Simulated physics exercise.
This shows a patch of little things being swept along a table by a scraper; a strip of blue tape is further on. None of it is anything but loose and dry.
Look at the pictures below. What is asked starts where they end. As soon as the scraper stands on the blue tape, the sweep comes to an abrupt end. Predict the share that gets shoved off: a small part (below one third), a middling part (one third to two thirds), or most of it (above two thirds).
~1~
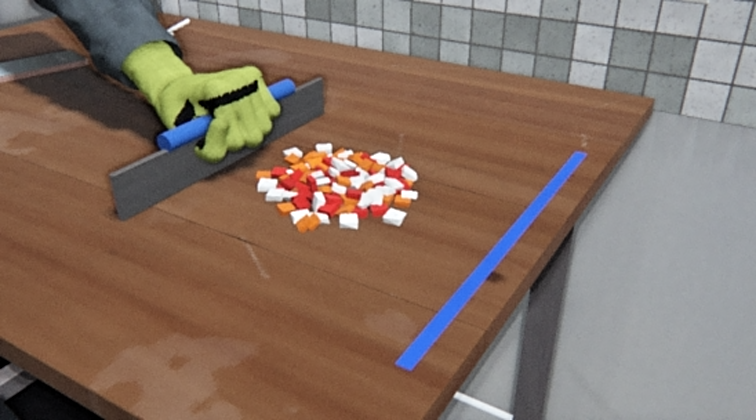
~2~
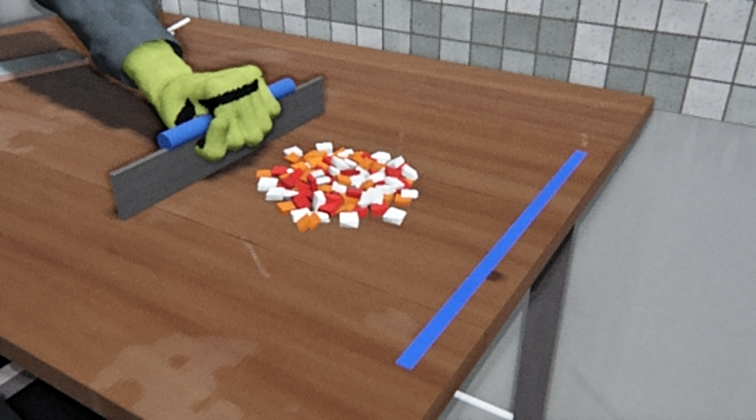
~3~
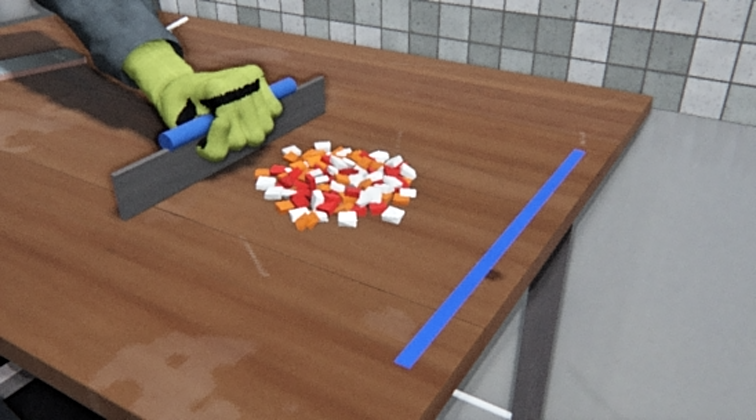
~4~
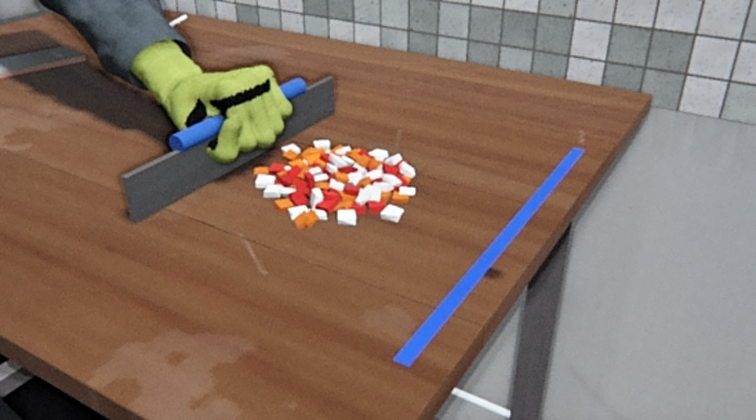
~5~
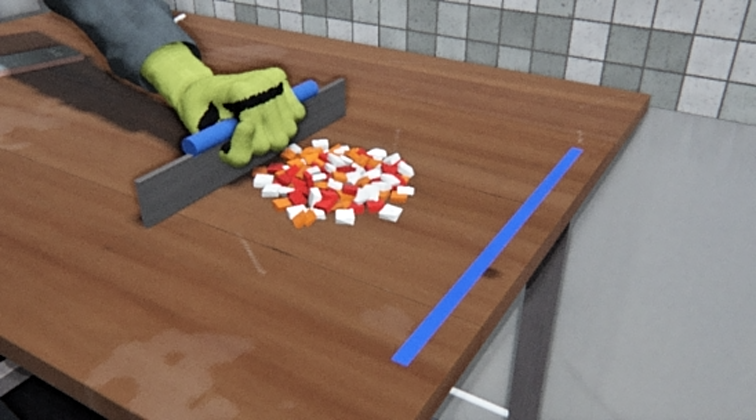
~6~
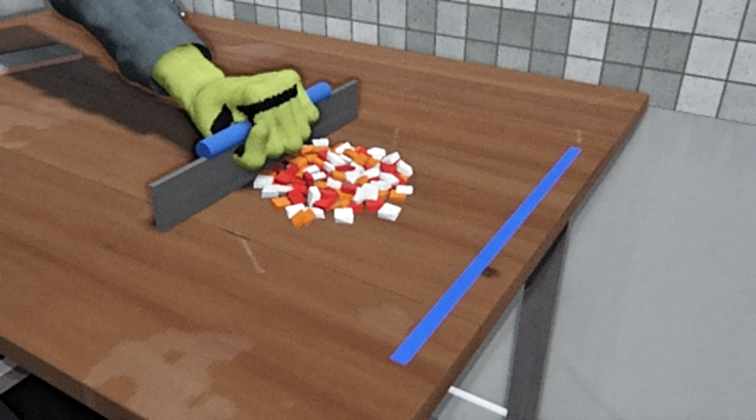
It will be most of it, above two thirds.
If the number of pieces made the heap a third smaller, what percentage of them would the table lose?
I'd say close to 80 %.
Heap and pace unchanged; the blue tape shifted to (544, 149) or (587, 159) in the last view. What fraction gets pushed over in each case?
About 50 %, then 100 %.
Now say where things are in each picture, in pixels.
In the first frame, scraper (134, 188), at rest; blue tape (576, 160), about two fingers from the edge; edge at (545, 249); the heap (344, 185), mosaic tiles.
In the second frame, scraper (134, 187), at rest.
In the third frame, scraper (136, 187); the heap (343, 183).
In the fourth frame, scraper (146, 189).
In the fifth frame, scraper (159, 194); the heap (340, 181).
In the sixth frame, scraper (173, 198); blue tape (571, 155); edge at (540, 244); the heap (339, 180), just a few pushed along.
Just after the last frame, scraper still moving, near (386, 154); heap all on the table, its front near (493, 224).
A moment on, scraper stopped at the blue tape; heap the larger part over the edge.
When it is over, scraper stopped at the blue tape; heap the larger part over the edge.
